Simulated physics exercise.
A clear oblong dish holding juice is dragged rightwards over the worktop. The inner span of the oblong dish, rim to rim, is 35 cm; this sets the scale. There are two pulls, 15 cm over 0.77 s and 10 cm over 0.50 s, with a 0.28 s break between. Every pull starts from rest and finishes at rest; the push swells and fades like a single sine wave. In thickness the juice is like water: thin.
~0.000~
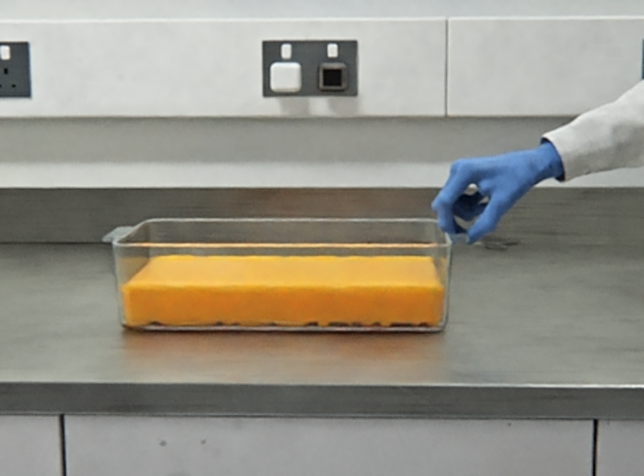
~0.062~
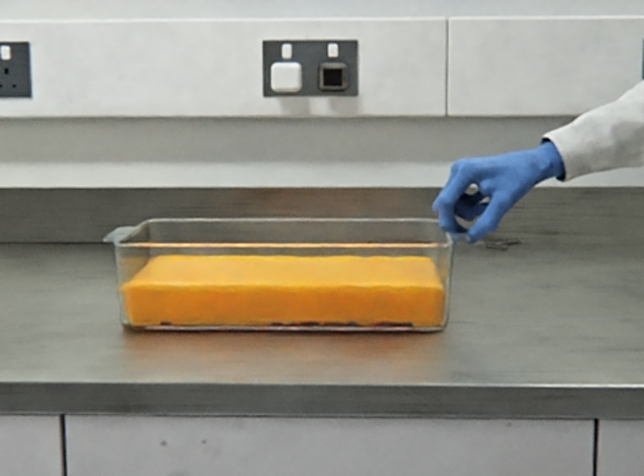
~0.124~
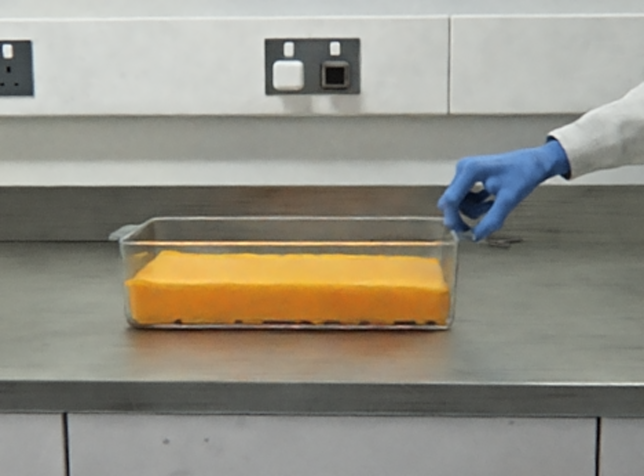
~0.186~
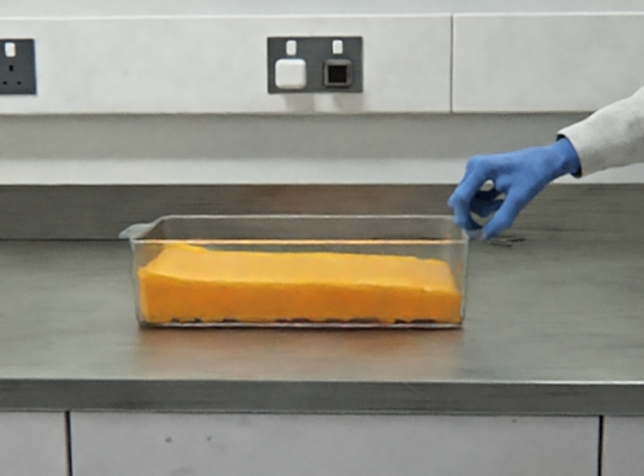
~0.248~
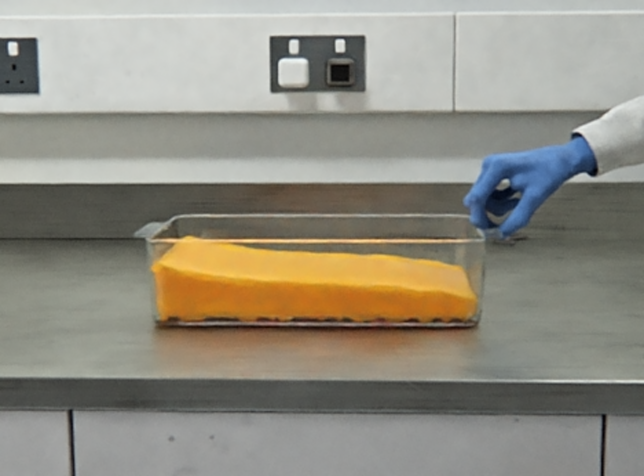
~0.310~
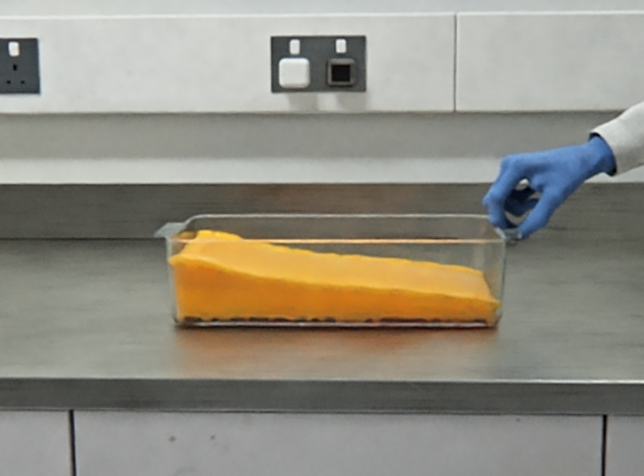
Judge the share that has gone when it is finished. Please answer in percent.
Loss: About 17 per cent.
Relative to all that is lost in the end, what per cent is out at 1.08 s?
Roughly 30 per cent.
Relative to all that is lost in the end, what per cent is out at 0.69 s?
It's close to 0 percent at that time.
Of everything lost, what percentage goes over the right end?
Right end share of spill: Around 60 %.
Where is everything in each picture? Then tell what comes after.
In the first frame, 0.0 cm from the start; oblong dish, level (136, 271) left, (442, 272) right, rim (446, 234); the juice stands 45 mm below the rim.
In the second frame, 0.1 cm from the start; oblong dish, level (137, 271) left, (442, 273) right.
In the third frame, 0.4 cm from the start; oblong dish, level (142, 266) left, (448, 274) right.
In the fourth frame, 1.2 cm from the start; oblong dish, level (152, 258) left, (457, 276) right.
In the fifth frame, 2.7 cm from the start; oblong dish, level (167, 251) left, (471, 280) right.
In the sixth frame, 4.7 cm from the start; oblong dish, level (184, 245) left, (475, 283) right.
After 0.69 s it has gone 15 cm; 0 per cent is out over the left end and 0 over the right.
After 1.08 s it has gone 15 cm; 0 per cent is out over the left end and 6 over the right.
After 1.46 s it has gone 25 cm; 5 per cent is out over the left end and 6 over the right.
After 1.84 s it has gone 25 cm; 5 per cent is out over the left end and 10 over the right.
In the end 17 per cent is out in all, 6 of it over the left end.
